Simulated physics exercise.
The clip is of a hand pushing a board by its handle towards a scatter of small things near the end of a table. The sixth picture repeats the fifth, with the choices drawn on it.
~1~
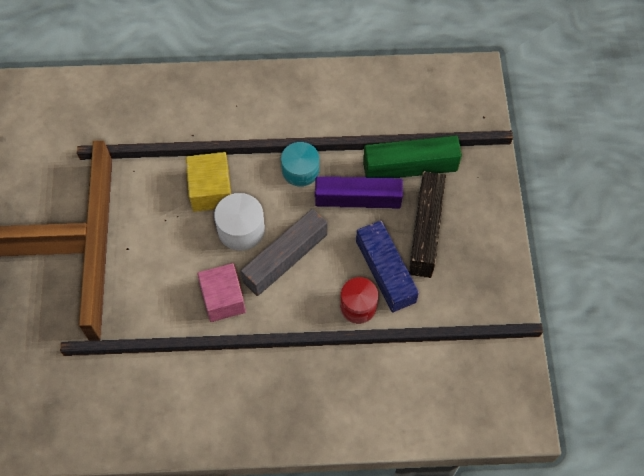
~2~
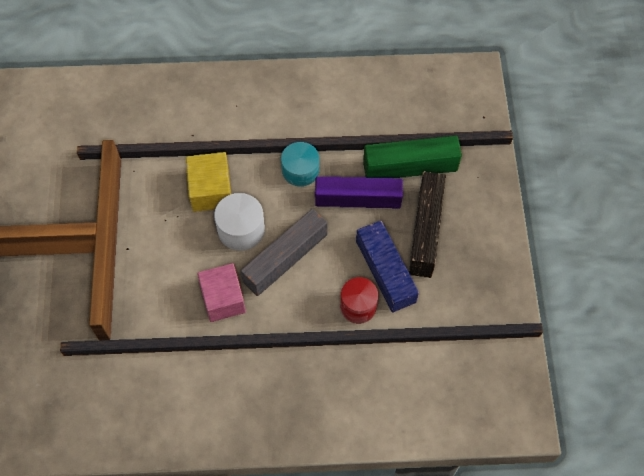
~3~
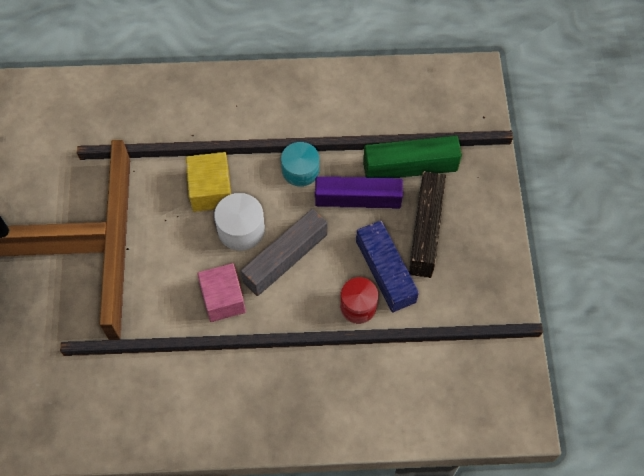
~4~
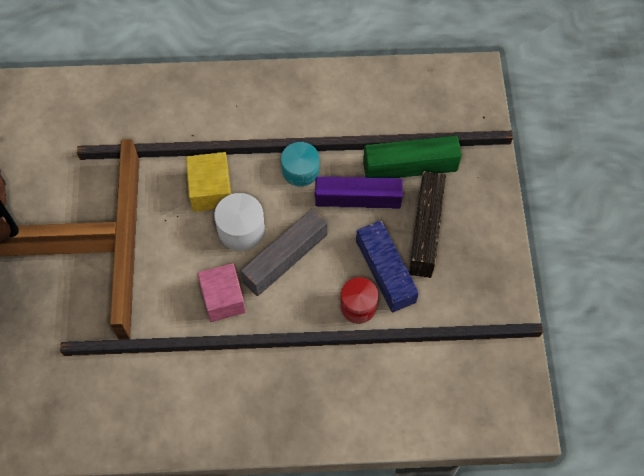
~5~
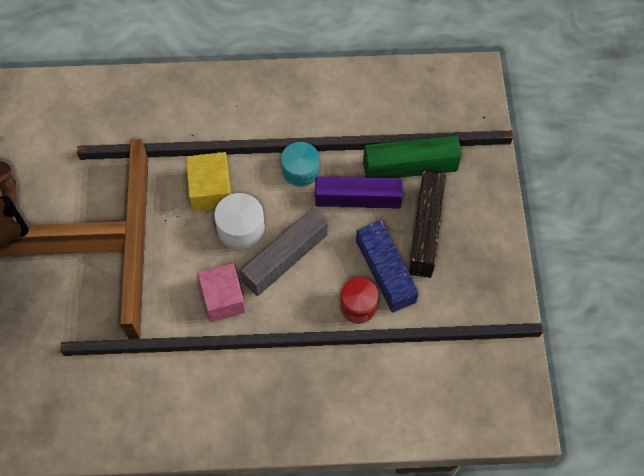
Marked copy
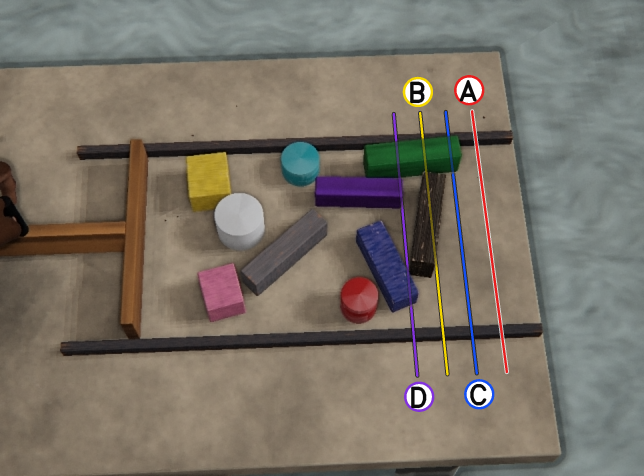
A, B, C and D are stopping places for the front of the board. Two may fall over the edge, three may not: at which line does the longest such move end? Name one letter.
Line B.
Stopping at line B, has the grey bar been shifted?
Yes.
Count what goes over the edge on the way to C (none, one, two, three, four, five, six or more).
Four.
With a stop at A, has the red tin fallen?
By then, yes.
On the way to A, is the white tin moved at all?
By then, yes.
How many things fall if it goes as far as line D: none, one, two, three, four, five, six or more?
In all, two.
On the copy, A at (488, 233); B at (433, 235); C at (460, 234); D at (405, 236).
On B. First, board (240, 223); turquoise tin (307, 165); pink block (268, 295).
Then, board (348, 219); green stick (473, 156); black bar (481, 224).
Finally, board (432, 216); black bar over the edge; green stick over the edge; two fallen.
By contrast, A drops seven; C drops four; D is within the limit but short.
